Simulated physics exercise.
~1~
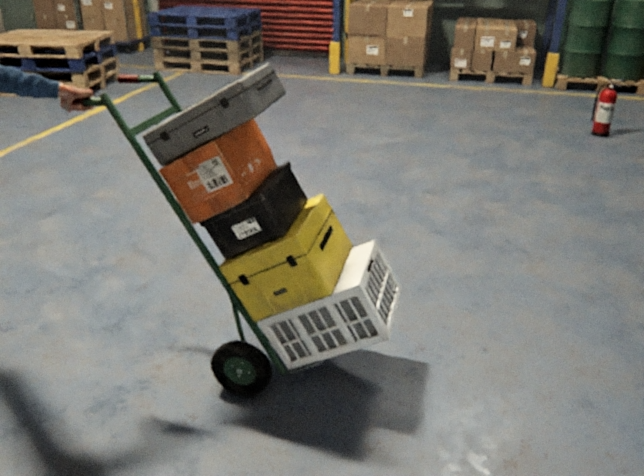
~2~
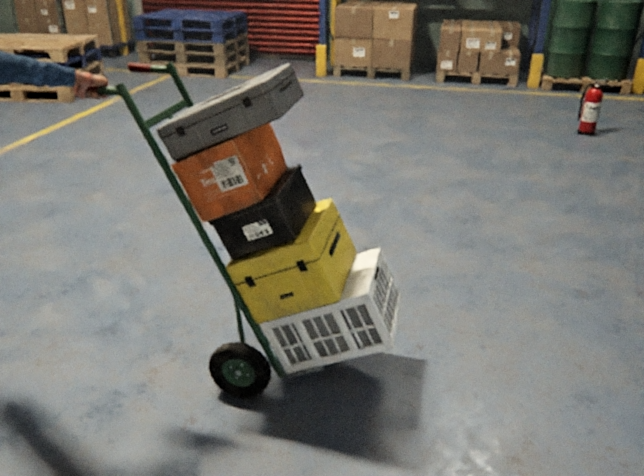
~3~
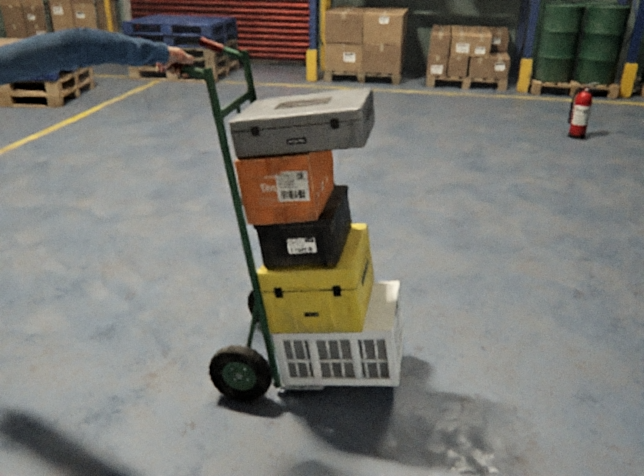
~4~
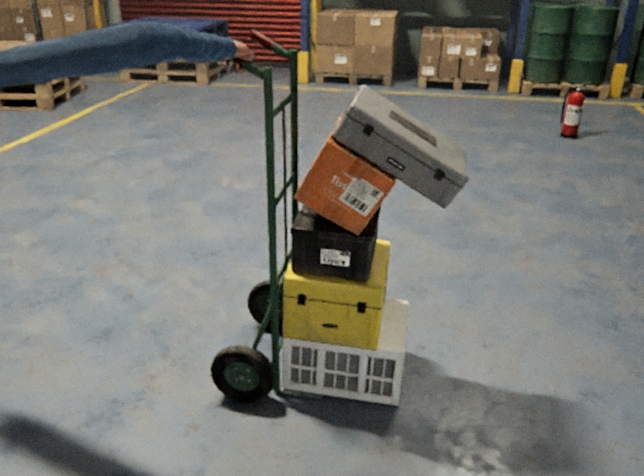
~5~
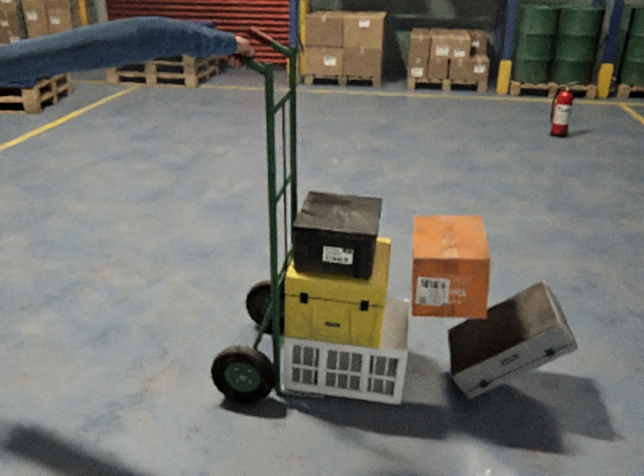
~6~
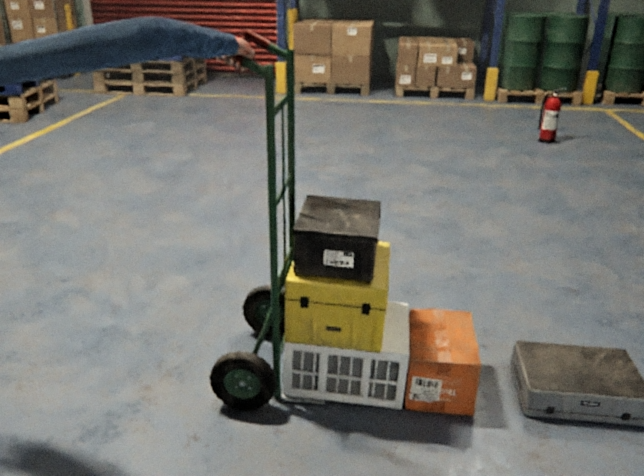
A loaded hand truck tips upright, and the grey toolbox and orange parcel tumble off rightward.
